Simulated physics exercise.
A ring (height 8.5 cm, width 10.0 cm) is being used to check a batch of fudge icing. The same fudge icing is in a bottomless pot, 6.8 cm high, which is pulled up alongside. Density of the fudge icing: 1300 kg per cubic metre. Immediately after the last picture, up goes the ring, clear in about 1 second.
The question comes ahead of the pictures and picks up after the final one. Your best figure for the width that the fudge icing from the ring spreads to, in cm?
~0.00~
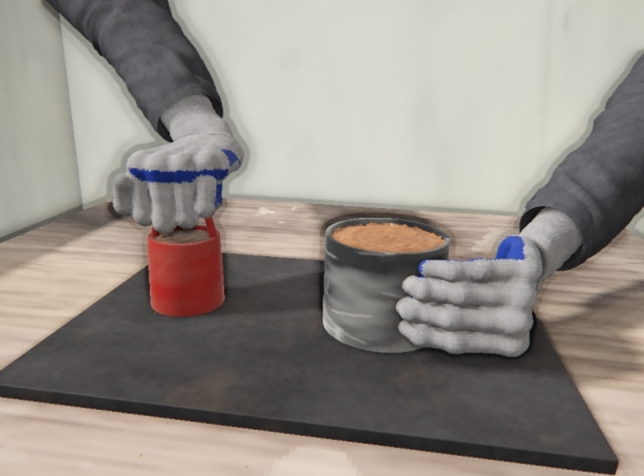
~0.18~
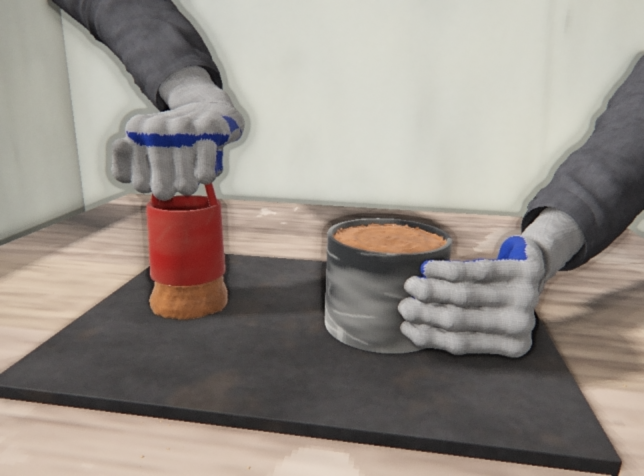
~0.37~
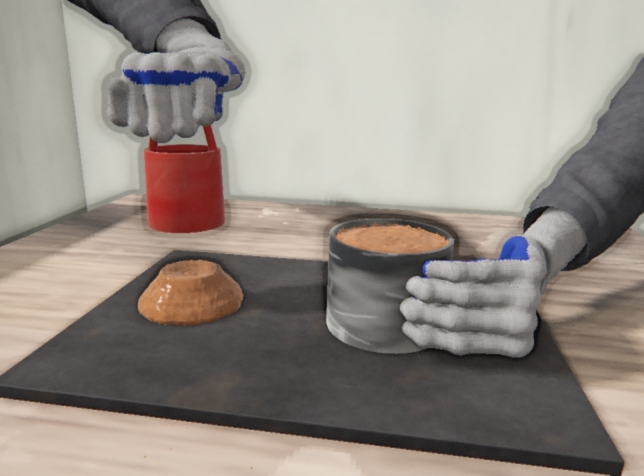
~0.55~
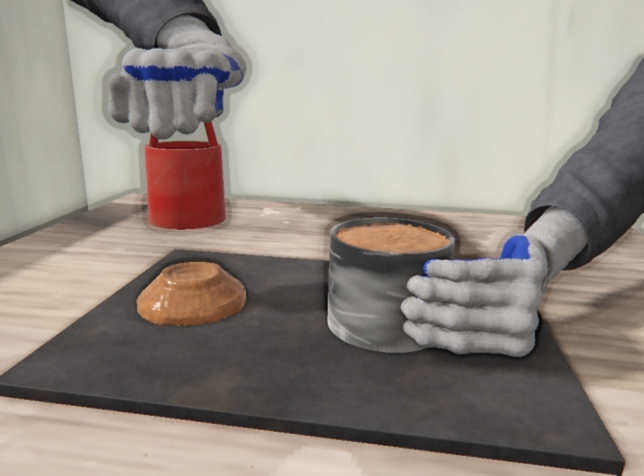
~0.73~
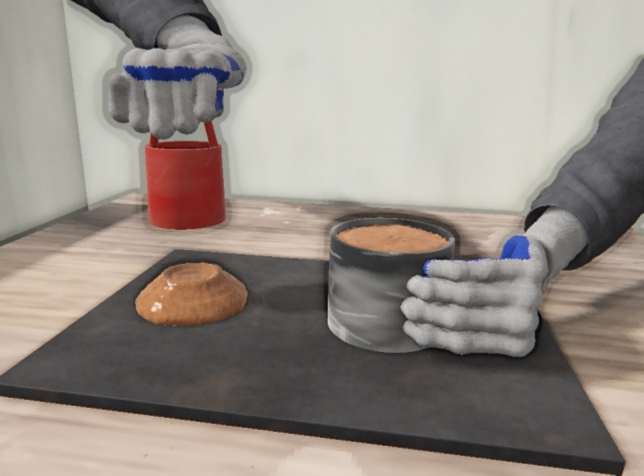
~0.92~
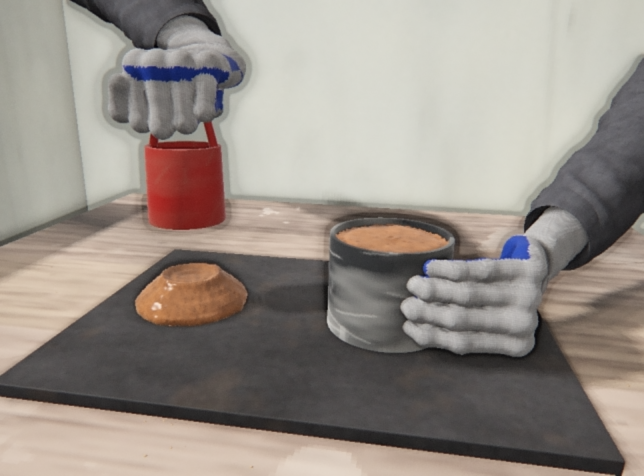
18.4 cm.
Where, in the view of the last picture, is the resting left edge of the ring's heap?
The pixel is about (286, 324).
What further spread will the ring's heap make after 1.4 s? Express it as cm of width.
Value: Around 2.0 centimetres.
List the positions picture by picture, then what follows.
The first frame shows middle of the pot's mouth at (185, 237), still down; middle of the ring's top at (387, 237), not yet moved.
The second frame shows middle of the pot's mouth at (184, 206), raised 3.2 cm; middle of the ring's top at (389, 237), not yet moved.
The third frame shows middle of the pot's mouth at (183, 152), raised 8.2 cm; the pot's heap 3.8 cm high and 10 cm wide, top at (190, 272); middle of the ring's top at (390, 238), not yet moved.
The fourth frame shows middle of the pot's mouth at (184, 148), raised 8.5 cm; the pot's heap 3.4 cm high and 11 cm wide, top at (192, 274); middle of the ring's top at (391, 237), not yet moved.
The fifth frame shows middle of the pot's mouth at (184, 148), raised 8.5 cm; the pot's heap 3.3 cm high and 11 cm wide, top at (192, 275); middle of the ring's top at (391, 237), not yet moved.
The sixth frame shows middle of the pot's mouth at (184, 148), raised 8.5 cm; the pot's heap 3.3 cm high and 11 cm wide, top at (191, 275); middle of the ring's top at (391, 237), not yet moved.
After 1.2 s, the ring is up 2.4 cm; the fudge icing has come down 0.7 cm to 7.8 cm and is 12 cm wide.
After 1.4 s, the ring is up 5.1 cm; the fudge icing has come down 3.3 cm to 5.2 cm and is 16 cm wide.
After 1.7 s, the ring is up 9.1 cm; the fudge icing has come down 4.4 cm to 4.1 cm and is 18 cm wide.
After 2.0 s, the ring is clear; the fudge icing has come down 4.6 cm to 3.9 cm and is 18 cm wide.
After 2.4 s, at rest, the ring is clear; the fudge icing has come down 4.6 cm to 3.9 cm and is 18 cm wide.
